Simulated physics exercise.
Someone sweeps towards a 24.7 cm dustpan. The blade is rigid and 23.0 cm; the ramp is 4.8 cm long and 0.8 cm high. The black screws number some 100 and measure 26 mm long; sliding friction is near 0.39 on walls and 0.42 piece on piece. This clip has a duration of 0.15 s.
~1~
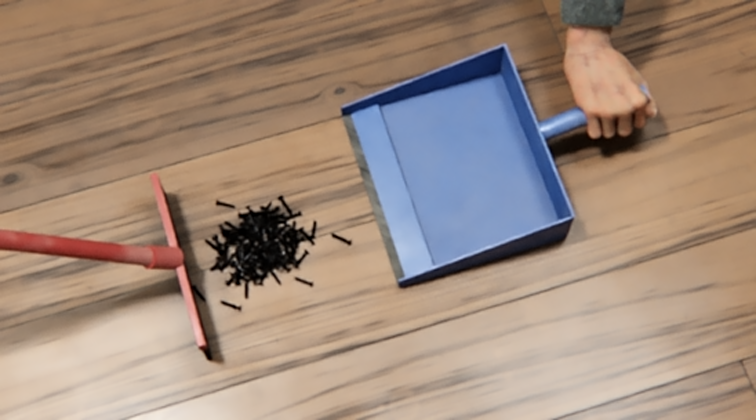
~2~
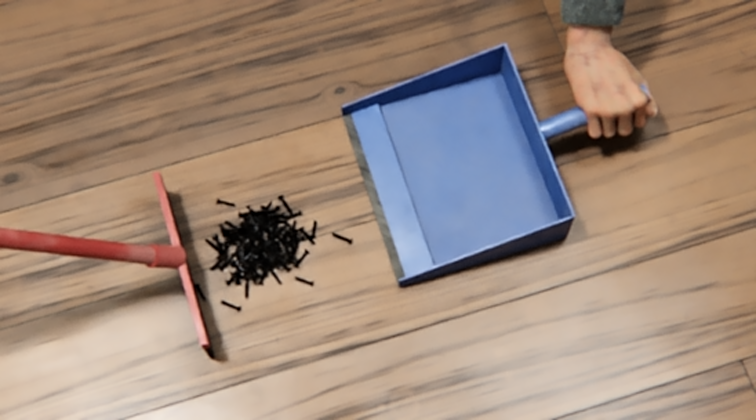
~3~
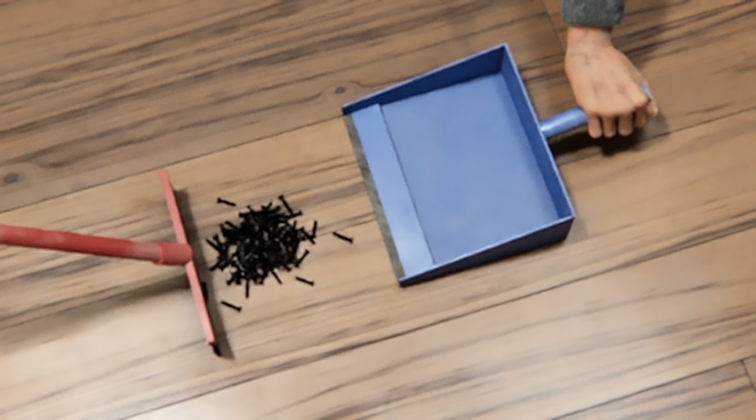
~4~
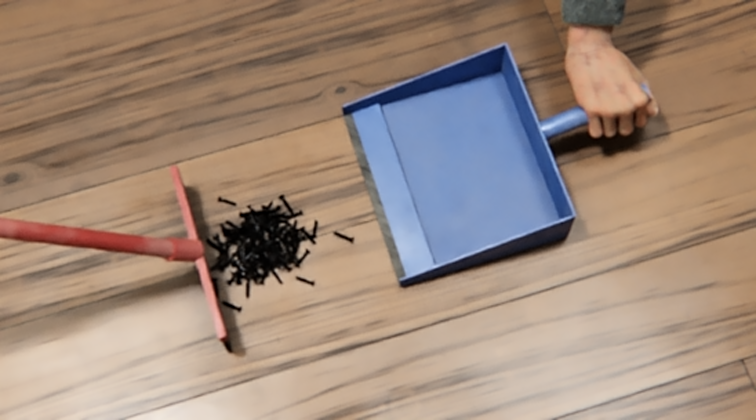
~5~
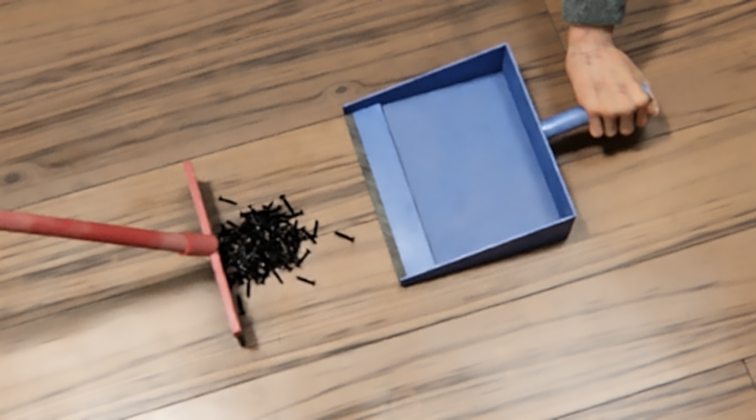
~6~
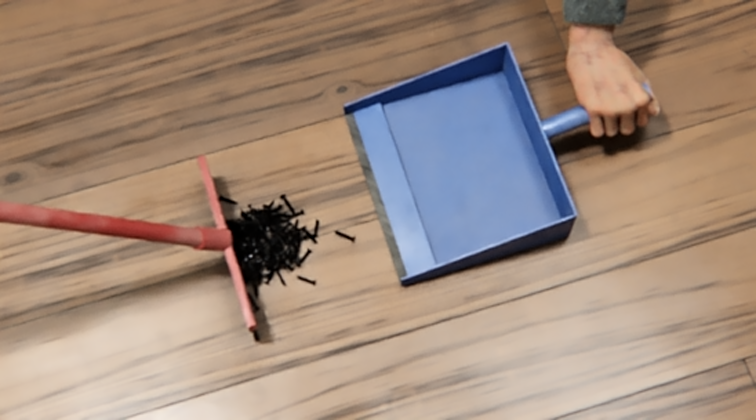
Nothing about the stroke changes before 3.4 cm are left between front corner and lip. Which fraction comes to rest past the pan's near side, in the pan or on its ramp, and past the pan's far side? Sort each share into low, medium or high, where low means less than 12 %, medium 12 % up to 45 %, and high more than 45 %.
Shares - near side: Low, pan: Medium, far side: Low.
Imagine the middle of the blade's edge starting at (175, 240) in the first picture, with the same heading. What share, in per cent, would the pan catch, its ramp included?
35 per cent, roughly.
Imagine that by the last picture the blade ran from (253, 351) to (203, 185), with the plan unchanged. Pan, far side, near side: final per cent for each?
Final per cent - pan 20, far 0, near 5.
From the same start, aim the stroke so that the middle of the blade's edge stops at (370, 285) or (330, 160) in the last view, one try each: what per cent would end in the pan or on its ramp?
Close to 20 and 25 percent, in that order.
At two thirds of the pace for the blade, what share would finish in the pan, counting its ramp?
Near 30 %.
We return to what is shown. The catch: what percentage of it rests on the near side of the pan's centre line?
Some 60 per cent.
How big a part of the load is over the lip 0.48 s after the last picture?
I'd say around 30 in a hundred has made it so far.
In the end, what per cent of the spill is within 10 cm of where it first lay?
0 percent, roughly.
Then, 0.15 s after the last picture, middle of the blade 11 cm from the lip; 0 % over the lip, far side 0 %, near side 0 %.
Then, 0.25 s after the last picture, middle of the blade 5 cm from the lip; 5 % over the lip, far side 0 %, near side 0 %.
Then, 0.48 s after the last picture, middle of the blade 4 cm from the lip; 30 % over the lip, far side 0 %, near side 0 %.
In the end, near side 0 %, pan 30 %, far side 0 %, in front of the lip or behind the blade 70 %.
